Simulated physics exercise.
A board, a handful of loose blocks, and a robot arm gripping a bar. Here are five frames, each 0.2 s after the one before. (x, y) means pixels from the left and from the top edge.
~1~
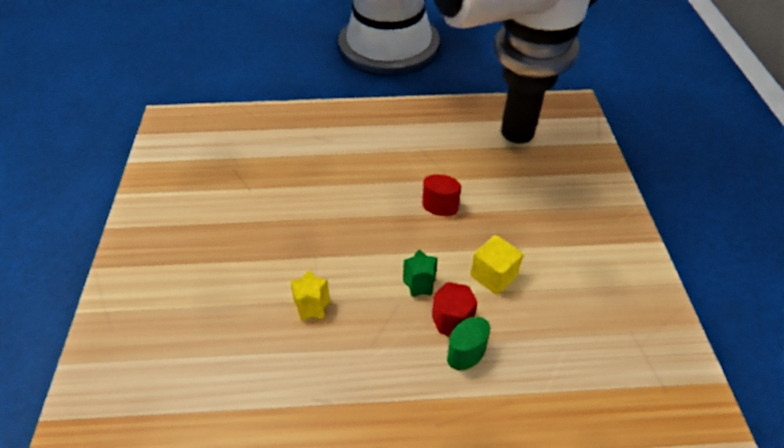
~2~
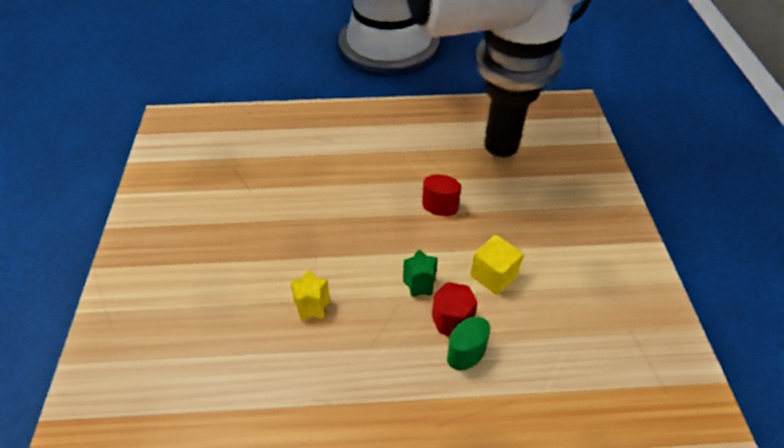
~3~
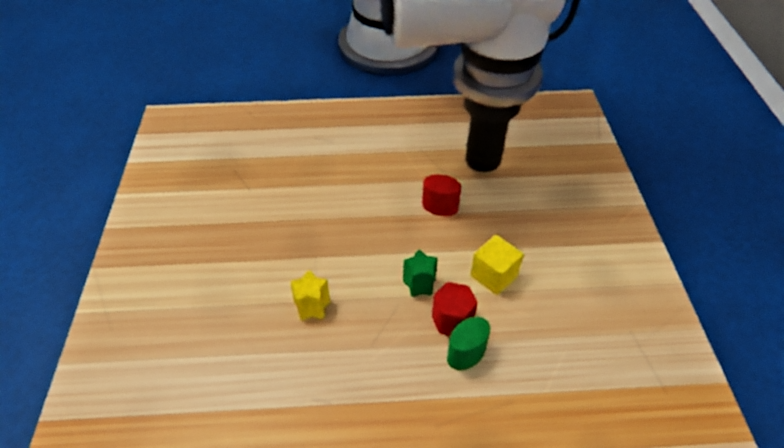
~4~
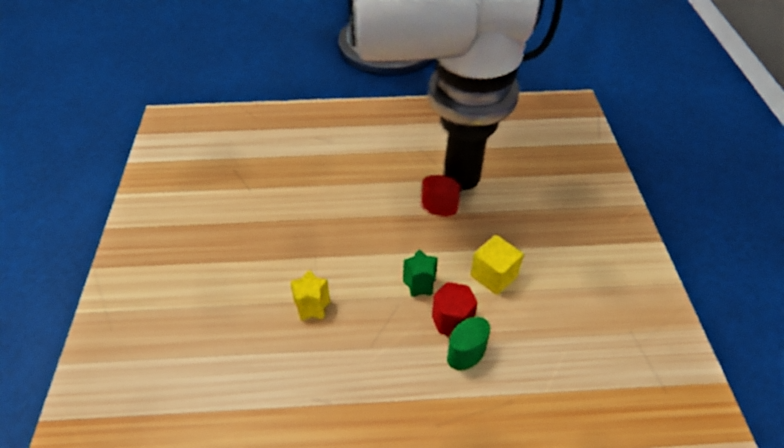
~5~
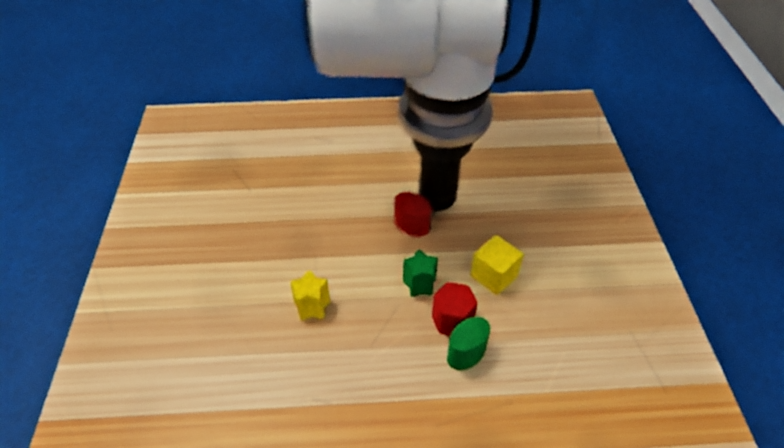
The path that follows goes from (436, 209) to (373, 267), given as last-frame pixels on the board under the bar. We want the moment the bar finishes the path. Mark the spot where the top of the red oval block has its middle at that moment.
Answer: (333, 245).
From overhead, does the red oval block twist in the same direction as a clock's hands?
The answer is yes.
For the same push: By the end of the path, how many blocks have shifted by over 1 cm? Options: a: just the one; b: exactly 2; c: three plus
Answer: A.
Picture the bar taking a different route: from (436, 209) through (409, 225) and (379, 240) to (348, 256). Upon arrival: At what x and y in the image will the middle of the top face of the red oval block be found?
Around (314, 249).
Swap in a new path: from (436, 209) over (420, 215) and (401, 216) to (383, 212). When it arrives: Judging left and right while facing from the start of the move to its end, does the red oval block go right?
I believe not.
What follows on the original path. Halfway along, bar at (407, 226); red oval block at (374, 225), turned 40° clockwise.
At the end, bar at (373, 257); red oval block at (333, 245), turned 95° clockwise; green star block still.
